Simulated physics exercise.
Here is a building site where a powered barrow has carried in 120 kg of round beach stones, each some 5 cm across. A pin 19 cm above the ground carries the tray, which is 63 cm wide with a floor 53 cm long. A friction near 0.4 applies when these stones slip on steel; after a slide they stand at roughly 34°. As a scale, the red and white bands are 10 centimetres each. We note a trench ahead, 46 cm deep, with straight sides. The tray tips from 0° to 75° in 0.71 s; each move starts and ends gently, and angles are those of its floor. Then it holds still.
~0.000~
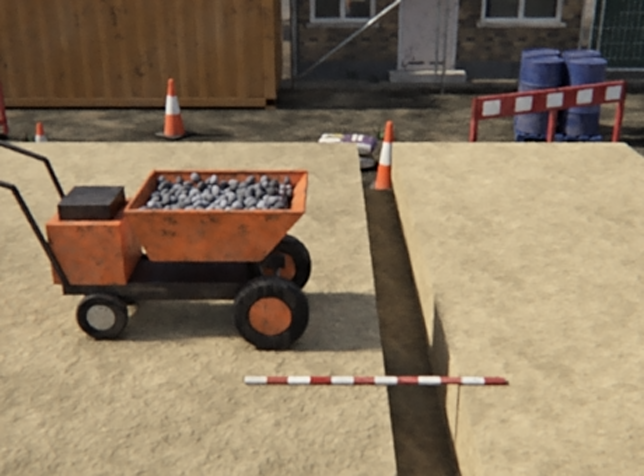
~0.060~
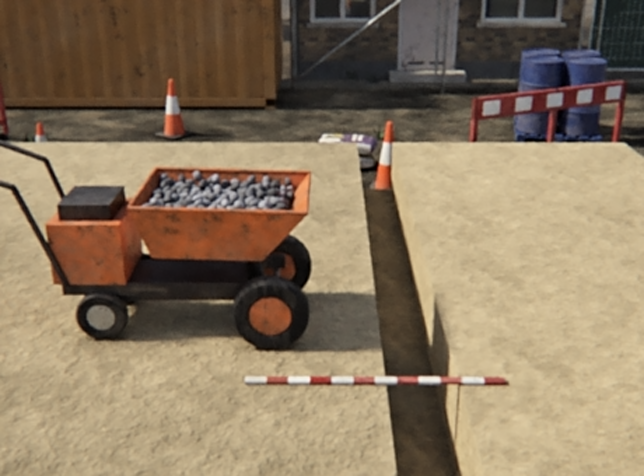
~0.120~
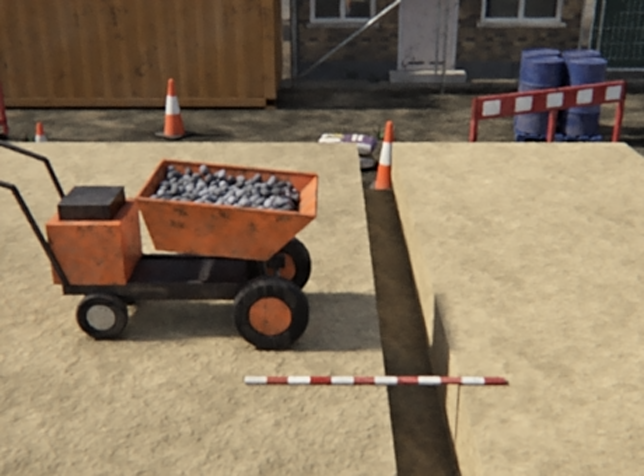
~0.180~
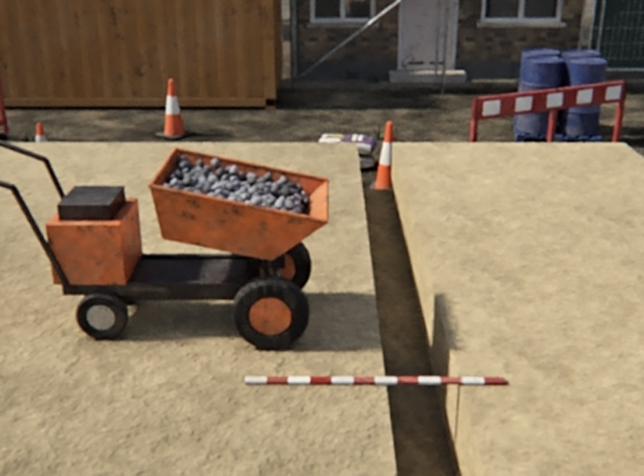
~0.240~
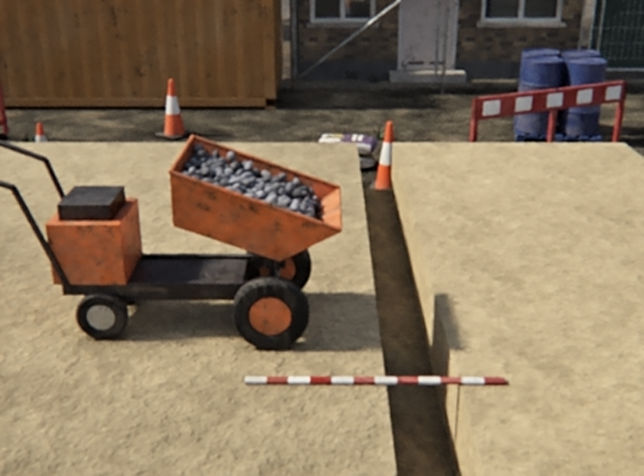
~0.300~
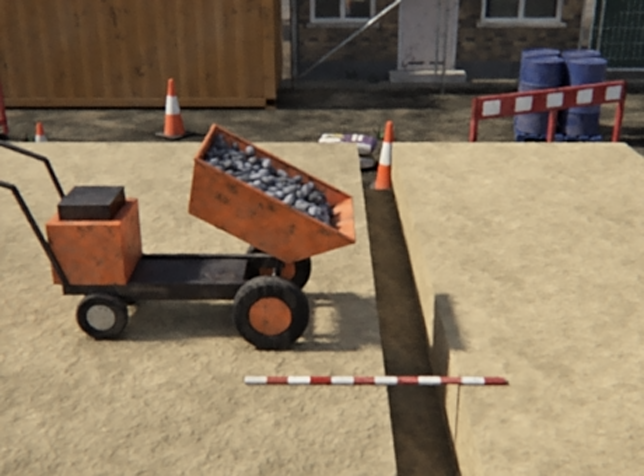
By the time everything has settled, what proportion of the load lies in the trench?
About 73 percent of the load.
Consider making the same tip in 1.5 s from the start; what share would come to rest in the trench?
Expected share: Around 90%.
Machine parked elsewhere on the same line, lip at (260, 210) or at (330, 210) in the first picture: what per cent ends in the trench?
Around 85 and then 40 percent.
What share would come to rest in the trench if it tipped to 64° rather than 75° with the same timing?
Share in trench: Approx. 65%.
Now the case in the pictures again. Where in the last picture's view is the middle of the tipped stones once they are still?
In the last view, about (422, 379).
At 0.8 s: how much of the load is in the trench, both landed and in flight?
About 50%.
After 0.5 s the floor is at 63°; 100 % in the tray; the foremost stones are at (386, 269).
After 0.8 s the floor is at 75°; 44 % in the tray, 49 % in the trench, 7 % past the trench; the foremost stones are at (466, 324).
After 1.2 s the floor is at 75°; 5 % in the tray, 68 % in the trench, 27 % past the trench; the foremost stones are at (631, 329).
After 3.1 s the floor is at 75°; 0 % in the tray, 73 % in the trench, 27 % past the trench; the foremost stones are past the picture's edge.
